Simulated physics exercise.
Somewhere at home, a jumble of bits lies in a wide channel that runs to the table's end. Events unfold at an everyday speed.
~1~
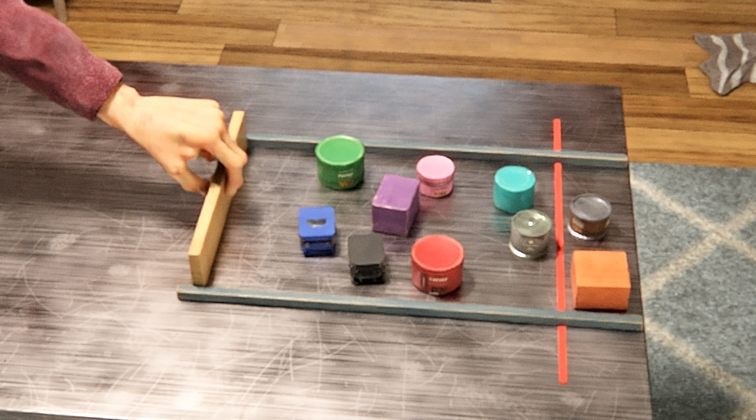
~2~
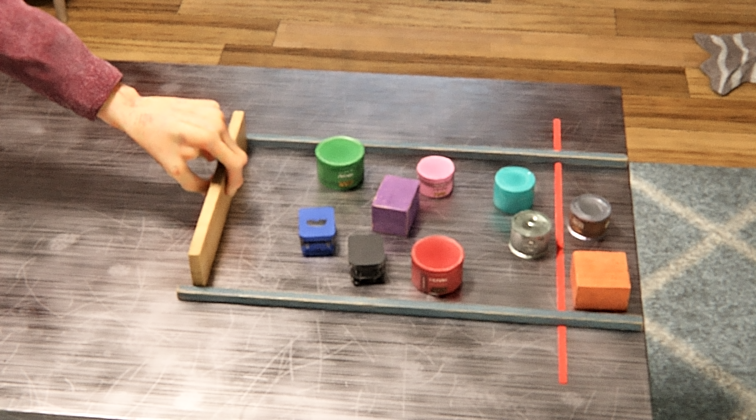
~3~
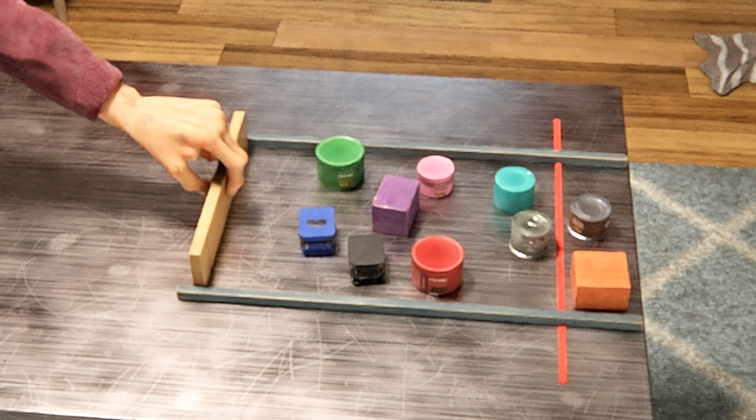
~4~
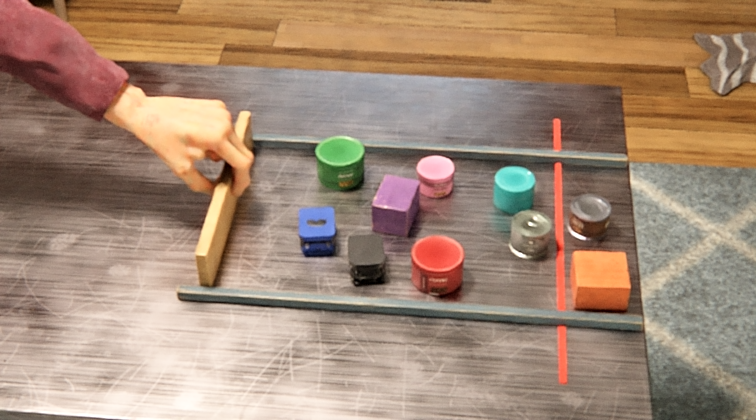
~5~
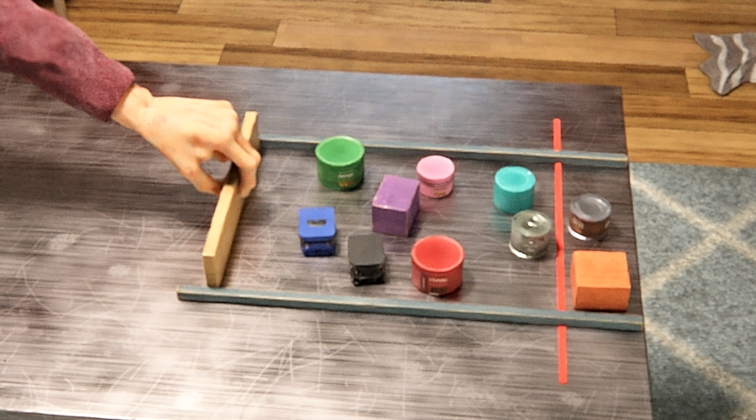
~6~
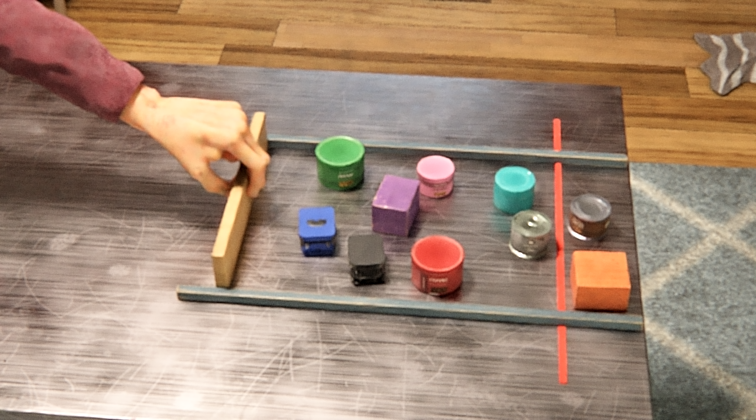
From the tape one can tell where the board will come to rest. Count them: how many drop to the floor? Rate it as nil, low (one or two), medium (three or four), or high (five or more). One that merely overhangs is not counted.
Low, one or two.
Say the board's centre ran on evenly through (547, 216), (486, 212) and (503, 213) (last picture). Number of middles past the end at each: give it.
It comes out as 1, then 0, then 0.
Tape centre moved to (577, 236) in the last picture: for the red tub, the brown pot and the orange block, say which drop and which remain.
In order, the red tub keeps its spot, then the brown pot goes off the edge, then the orange block goes off the edge.
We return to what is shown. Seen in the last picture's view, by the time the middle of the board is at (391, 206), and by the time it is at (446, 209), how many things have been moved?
The count reaches 6 first and 7 second.
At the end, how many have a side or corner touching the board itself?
Contact count: 5.
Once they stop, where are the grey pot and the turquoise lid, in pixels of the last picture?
The first sits around (615, 240), while the other sits around (626, 215).
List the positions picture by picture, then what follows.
The first picture shows orange block (600, 280); brown pot (589, 217); grey pot (530, 234); board (220, 196); tape (560, 235).
The second picture shows brown pot (589, 217); green tub (340, 163).
The third picture shows grey pot (530, 235); purple block (396, 205).
The fourth picture shows orange block (600, 281); pink tub (435, 177).
The fifth picture shows brown pot (589, 217); turquoise lid (514, 190).
The sixth picture shows orange block (600, 281); brown pot (589, 217); grey pot (530, 235); board (242, 197); tape (560, 235).
Soon after, none off yet; orange block at rest near (600, 281); brown pot at rest near (589, 217); grey pot at rest near (530, 235).
In the end, the number that fall off is one or two; gone, brown pot.
